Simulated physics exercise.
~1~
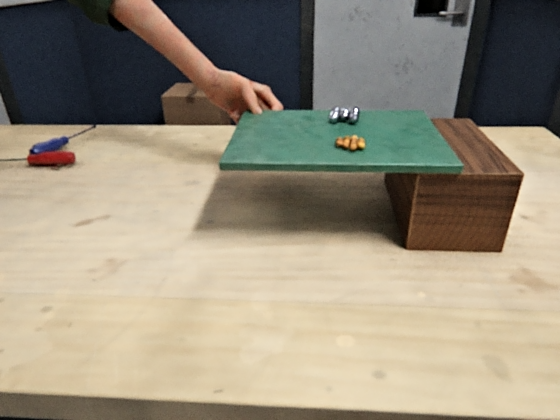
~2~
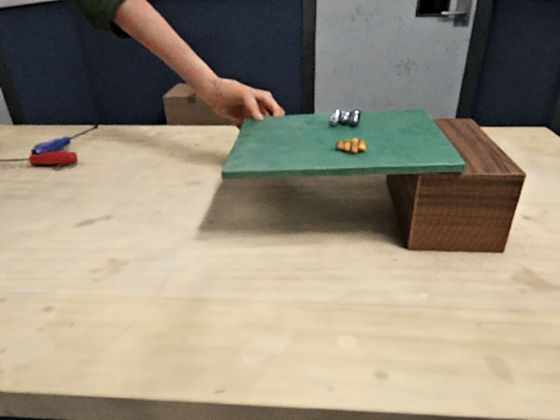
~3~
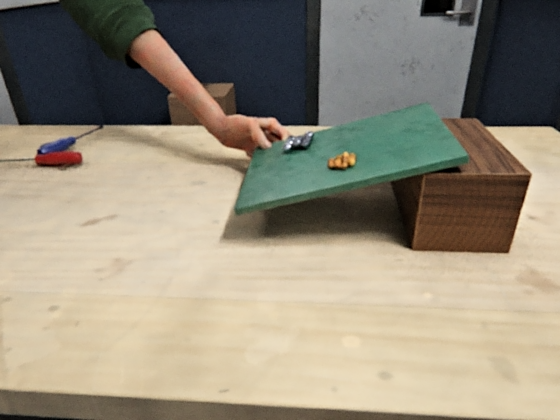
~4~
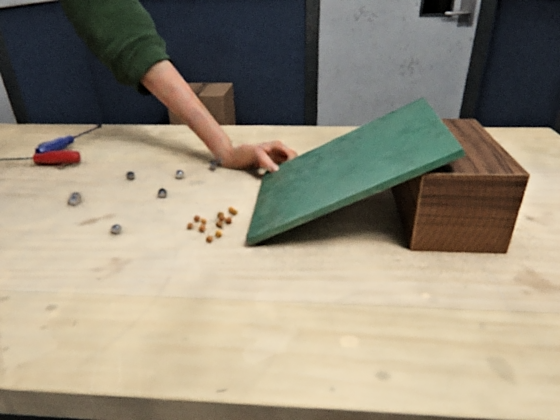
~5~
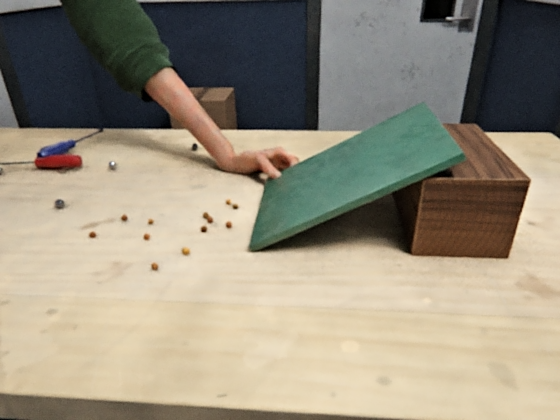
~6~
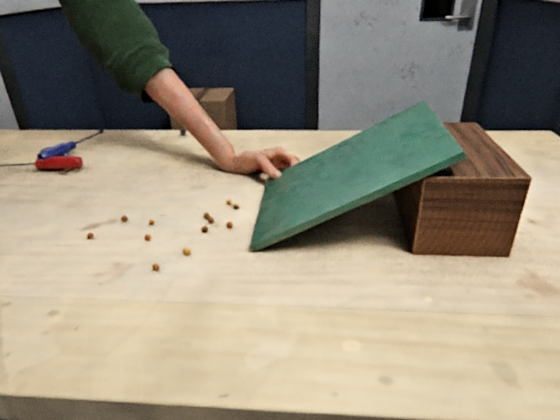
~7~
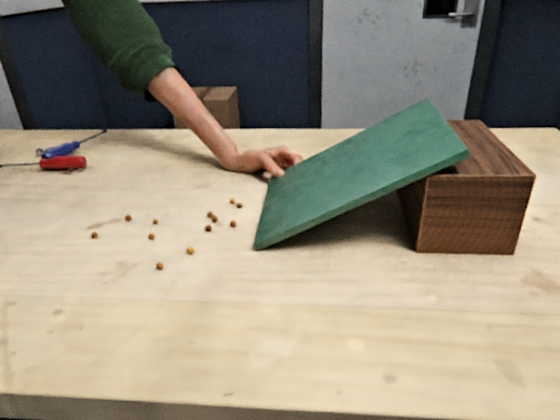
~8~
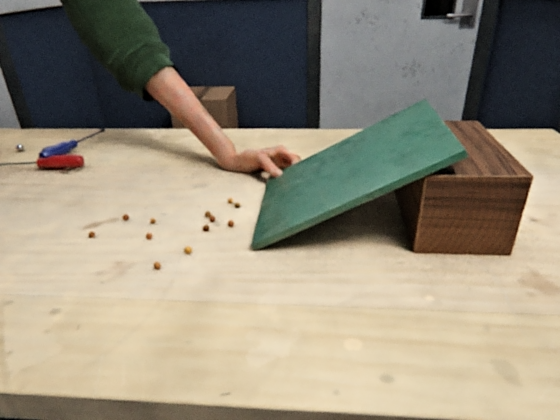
The clip shows a hand lowering the left end of a green board propped on a wooden block, sending two small clusters sliding and scattering leftward; the orange pieces stop near the board, while the farther, greyish ones roll much farther, nearly all leaving view.
